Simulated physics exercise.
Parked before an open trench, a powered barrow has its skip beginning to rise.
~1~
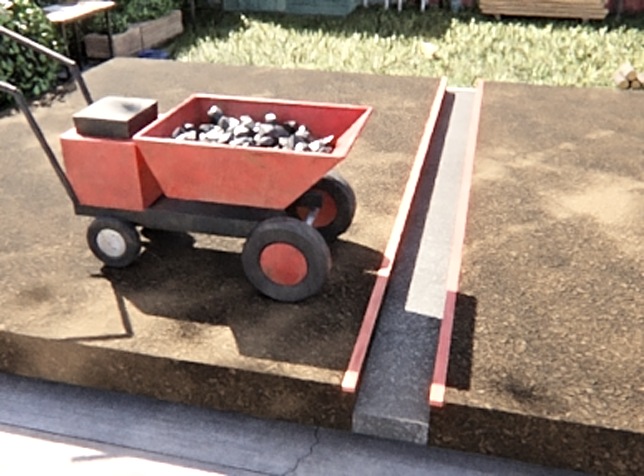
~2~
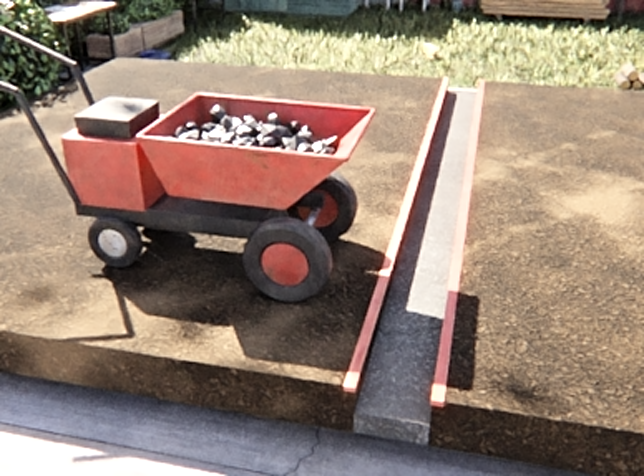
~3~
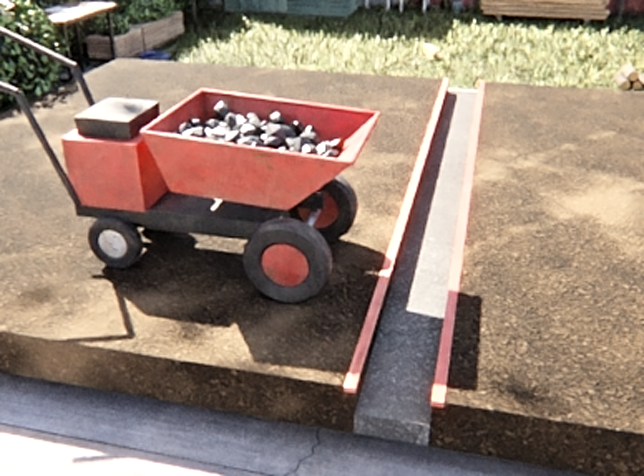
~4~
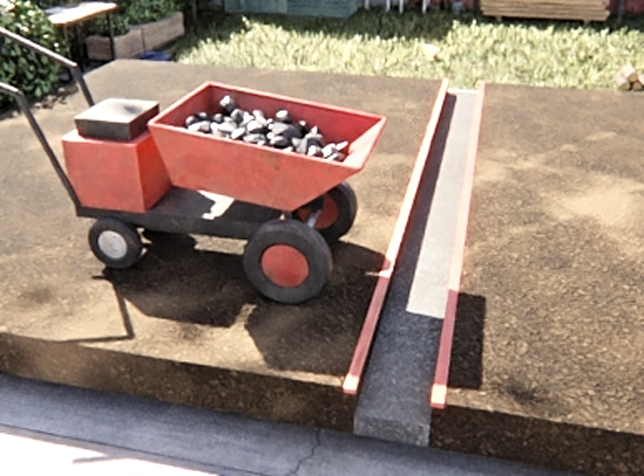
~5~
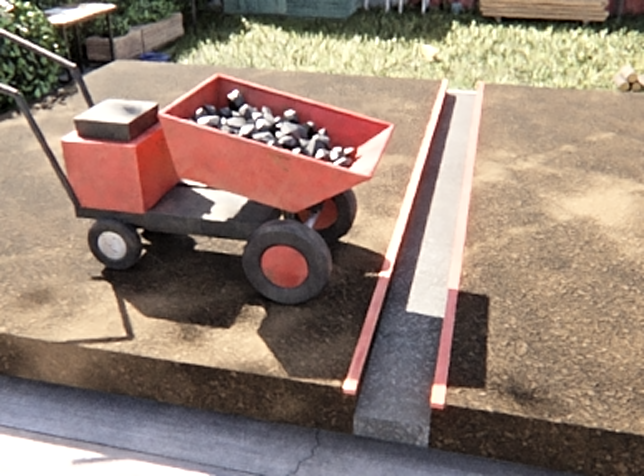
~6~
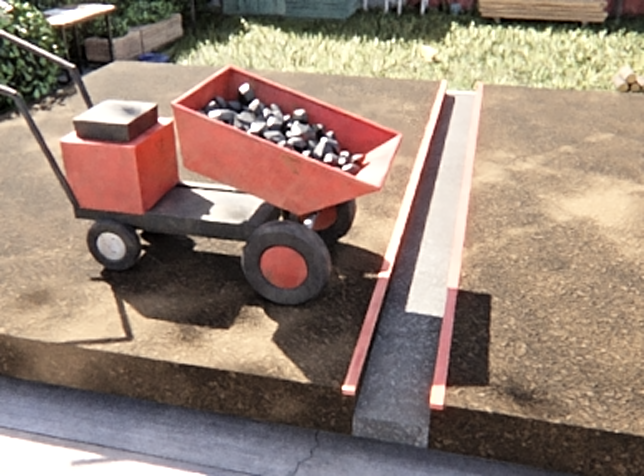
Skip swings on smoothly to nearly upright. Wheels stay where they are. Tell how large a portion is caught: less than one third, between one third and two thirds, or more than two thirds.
The trench receives a third up to two thirds of the load.
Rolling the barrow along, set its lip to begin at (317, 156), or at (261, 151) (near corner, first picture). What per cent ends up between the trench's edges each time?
Estimates, in order: 70 % then 70 %.
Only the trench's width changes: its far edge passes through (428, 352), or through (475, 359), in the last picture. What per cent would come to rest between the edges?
Lab note: Try one about 30 %, try two about 80 %.
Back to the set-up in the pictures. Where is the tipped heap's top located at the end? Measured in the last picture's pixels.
Estimated top, final frame: Near (473, 284).
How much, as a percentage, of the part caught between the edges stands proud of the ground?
The answer is close to 25 per cent.
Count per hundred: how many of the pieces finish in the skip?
I'd put it at about 10 per cent.
Shortly afterwards, skip tipped steeply; the whole lot in the skip.
Next, skip tipped steeply; the bulk in the skip; a little in or heaped over the trench; a little beyond it; only a few falling.
Some moments later, skip tipped right over; near a quarter in the skip; near a third in or heaped over the trench; near half beyond it.
In the end, skip tipped right over; a little in the skip; near half in or heaped over the trench; near half beyond it.
